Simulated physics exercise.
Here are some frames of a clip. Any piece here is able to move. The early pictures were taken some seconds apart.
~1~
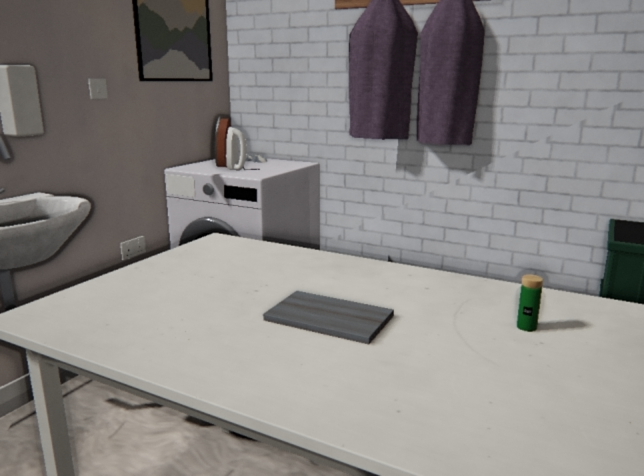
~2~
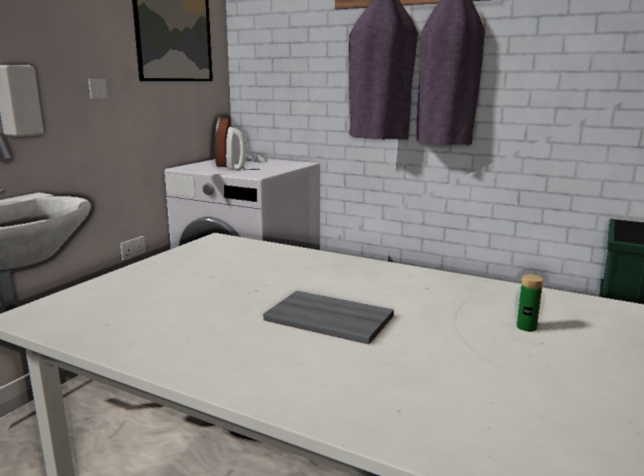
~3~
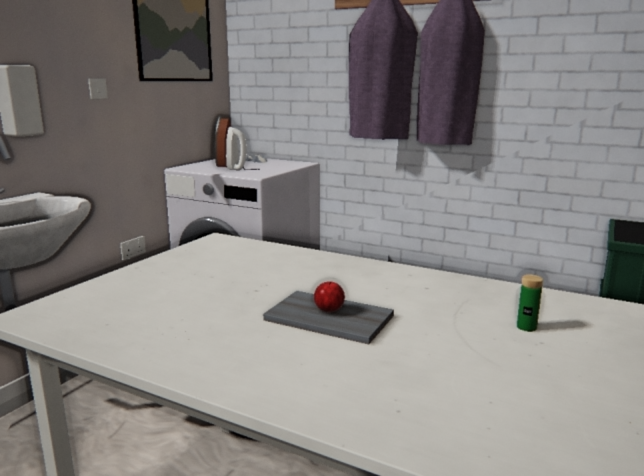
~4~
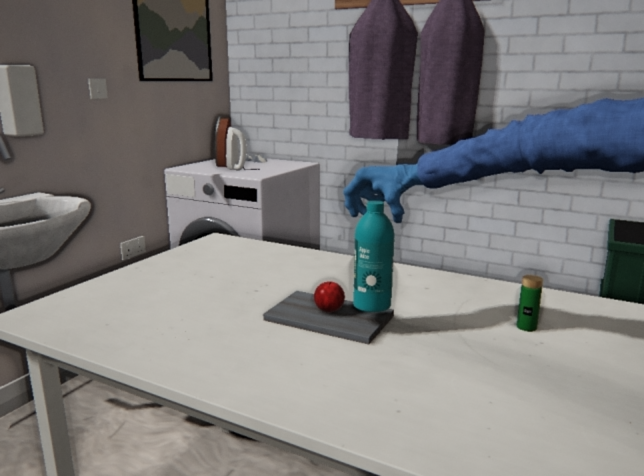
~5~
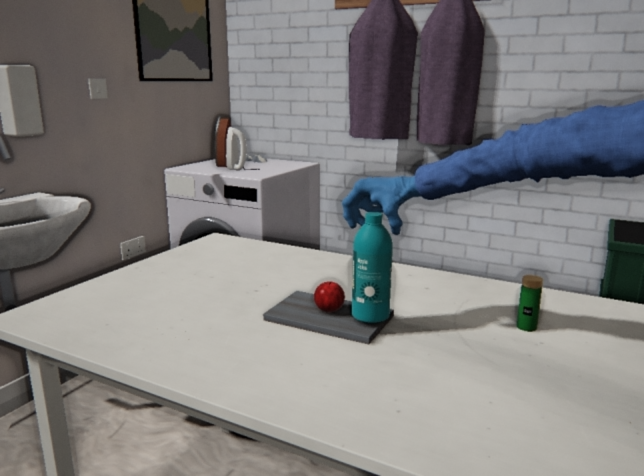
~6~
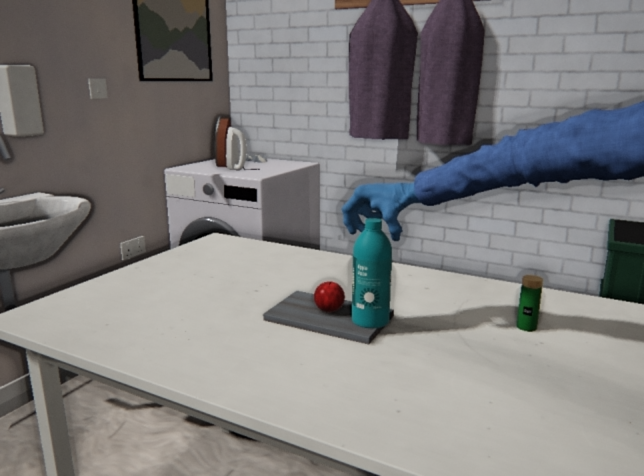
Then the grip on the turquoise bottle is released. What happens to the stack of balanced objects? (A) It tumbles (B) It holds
(B) It holds.
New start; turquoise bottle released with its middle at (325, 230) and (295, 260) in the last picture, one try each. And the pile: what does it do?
Result of try one: The pile tips over; result of try two: The pile remains stable.
Then, 0.20 s after the last picture, nothing has stirred.
Then, 0.50 s after the last picture, turquoise bottle resting near (372, 272).
At rest, all 4 in place. Seen from the same camera at the end, turquoise bottle near (372, 272). The pile keeps its balance.
